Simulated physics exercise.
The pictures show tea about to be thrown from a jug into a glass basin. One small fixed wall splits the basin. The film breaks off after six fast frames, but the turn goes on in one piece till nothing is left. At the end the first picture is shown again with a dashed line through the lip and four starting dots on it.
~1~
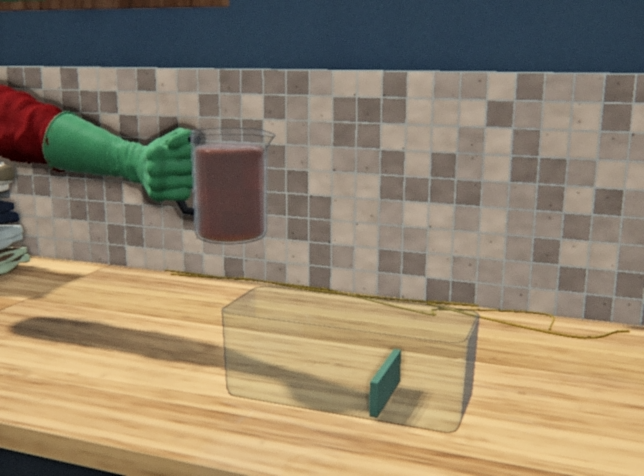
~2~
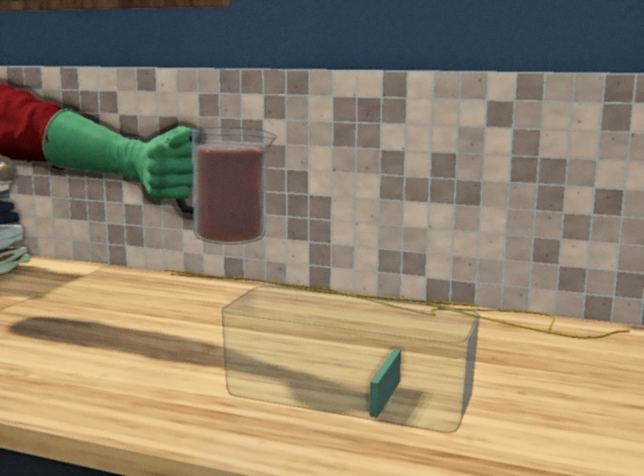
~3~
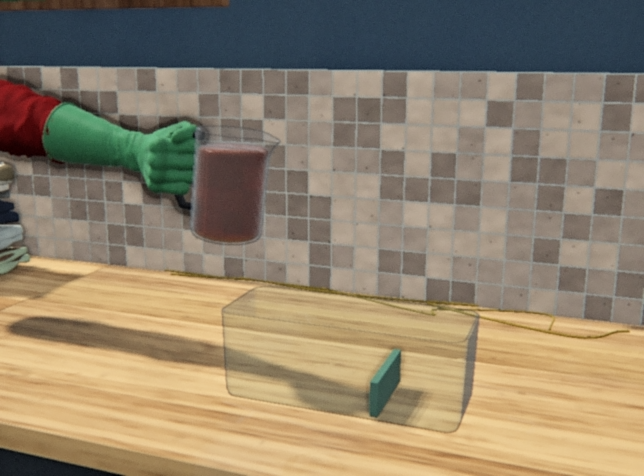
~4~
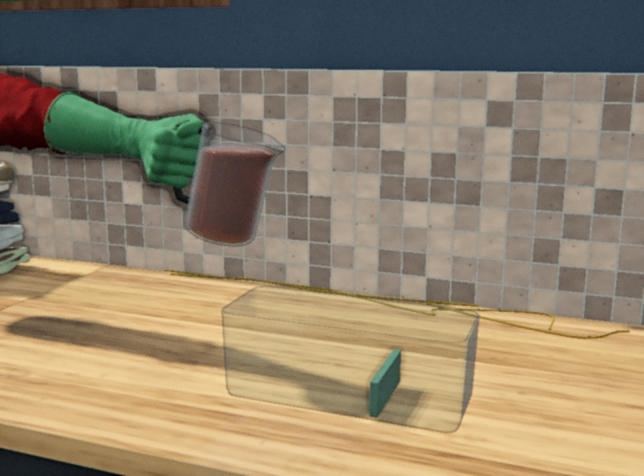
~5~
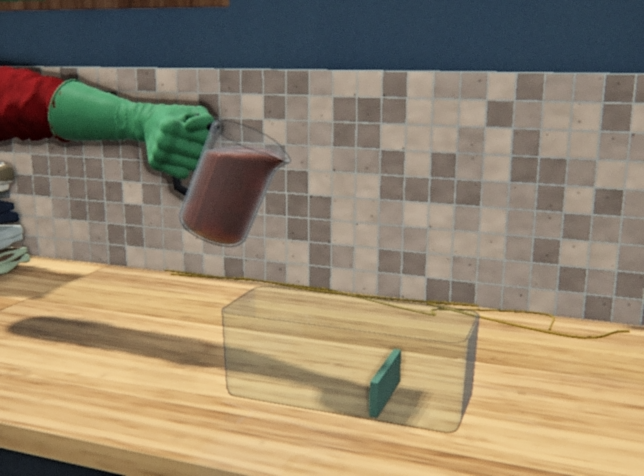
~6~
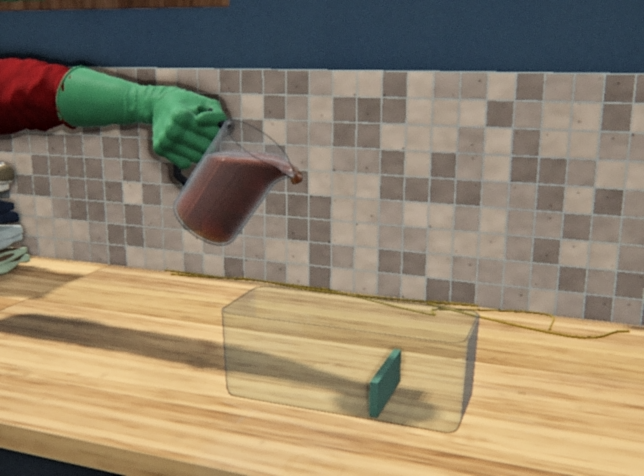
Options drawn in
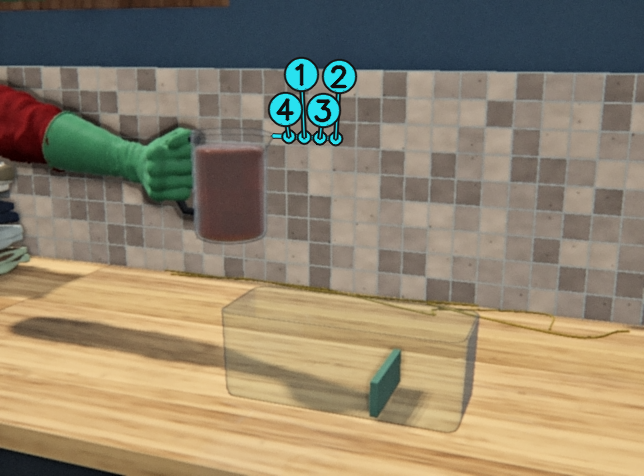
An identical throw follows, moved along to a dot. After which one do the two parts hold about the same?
Take 3.
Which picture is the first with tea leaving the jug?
In picture 6.
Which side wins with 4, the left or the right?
More ends on the left.
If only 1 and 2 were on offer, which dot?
Dot 2.
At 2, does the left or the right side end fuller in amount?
The right one.
On the marked copy, 1 at (304, 137); 2 at (335, 138); 3 at (319, 137); 4 at (288, 136).
With 1, about 85 % ends left of the wall and 9 % right of it; 7 % is lost outside.
With 2, about 30 % ends left of the wall and 69 % right of it.
With 3, about 57 % ends left of the wall and 42 % right of it.
With 4, about 95 % ends left of the wall and 3 % right of it; 3 % is lost outside.
